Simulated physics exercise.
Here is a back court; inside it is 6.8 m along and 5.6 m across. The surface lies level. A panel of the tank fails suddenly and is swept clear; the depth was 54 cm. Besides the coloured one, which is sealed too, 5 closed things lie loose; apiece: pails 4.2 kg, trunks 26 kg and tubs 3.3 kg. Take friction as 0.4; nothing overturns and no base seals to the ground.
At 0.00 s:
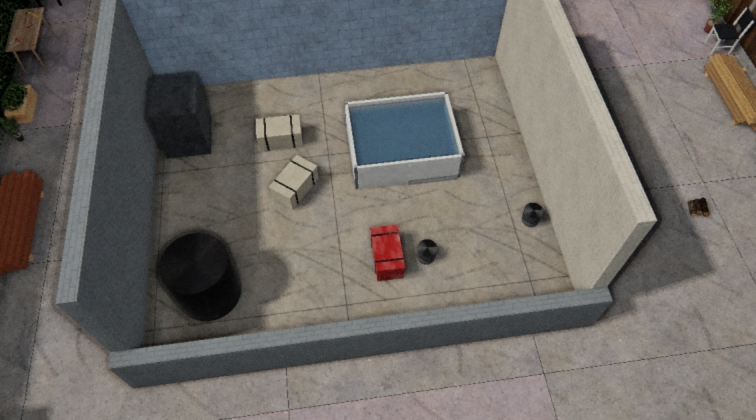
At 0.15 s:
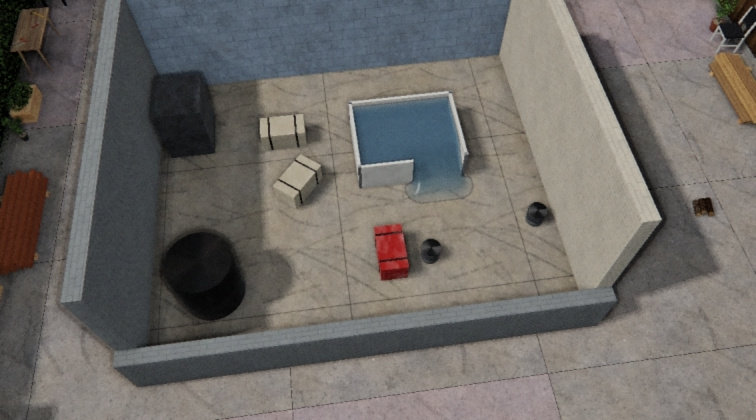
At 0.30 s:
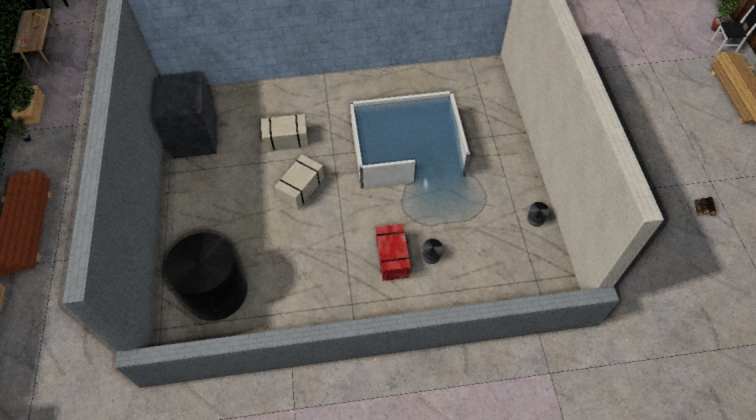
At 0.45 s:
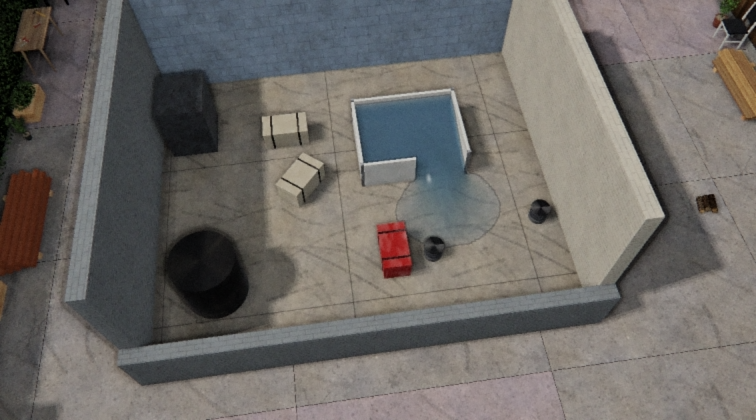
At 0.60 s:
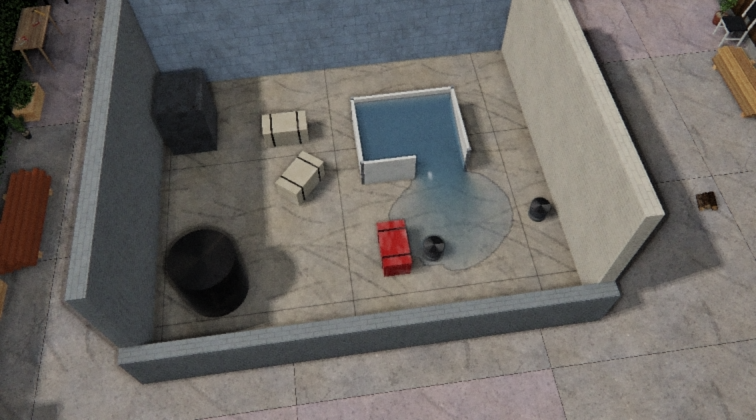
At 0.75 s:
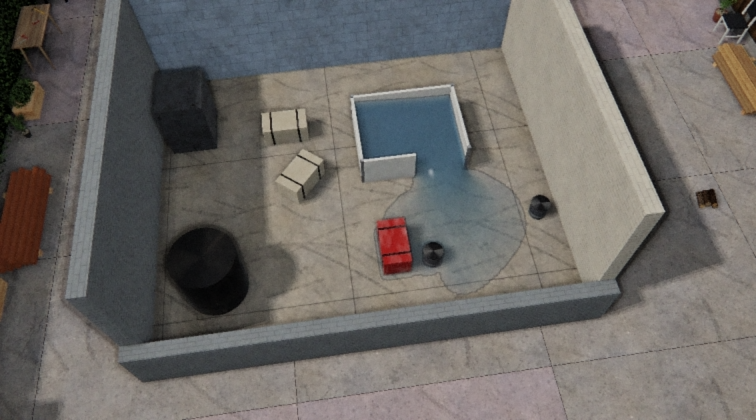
To begin with, a white-walled tank of blue water stands full in a walled court, with a red trunk, pale trunks and dark tubs around it. Then part of its front wall disappears and water pours through the gap, spreading in a rounded sheet across the floor around a small tub and the red trunk, which barely moves.
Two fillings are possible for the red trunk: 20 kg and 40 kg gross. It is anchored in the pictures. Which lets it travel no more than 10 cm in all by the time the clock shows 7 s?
I expect that only the higher weight holds it.
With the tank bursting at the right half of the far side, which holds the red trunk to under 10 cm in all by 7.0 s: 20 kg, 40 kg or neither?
In that case the smaller load will do.
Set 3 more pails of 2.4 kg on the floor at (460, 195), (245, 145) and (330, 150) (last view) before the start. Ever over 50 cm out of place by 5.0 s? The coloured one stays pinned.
In that order: Over, under, short of it.
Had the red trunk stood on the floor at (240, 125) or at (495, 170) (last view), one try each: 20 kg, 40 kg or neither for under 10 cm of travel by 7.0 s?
In that order: The smaller is enough; only the larger holds.
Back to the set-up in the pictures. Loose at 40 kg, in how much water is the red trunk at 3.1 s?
About 4 cm.
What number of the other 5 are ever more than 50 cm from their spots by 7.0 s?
I count 2.
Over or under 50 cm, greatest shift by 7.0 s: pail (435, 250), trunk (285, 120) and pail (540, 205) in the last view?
In turn: More, less, over.
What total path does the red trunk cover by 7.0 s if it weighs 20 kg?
About 120 cm.
After 1.4 s the red trunk would be 9 cm from its start with 20 kg and 0 cm from its start with 40 kg; 3 cm of water round it then.
After 3.1 s the red trunk would be 15 cm from its start with 20 kg and 0 cm from its start with 40 kg; 4 cm of water round it then.
After 4.9 s the red trunk would be 59 cm from its start with 20 kg and 0 cm from its start with 40 kg; 5 cm of water round it then.
After 7.0 s the red trunk would be 109 cm from its start with 20 kg and 0 cm from its start with 40 kg; 4 cm of water round it then.
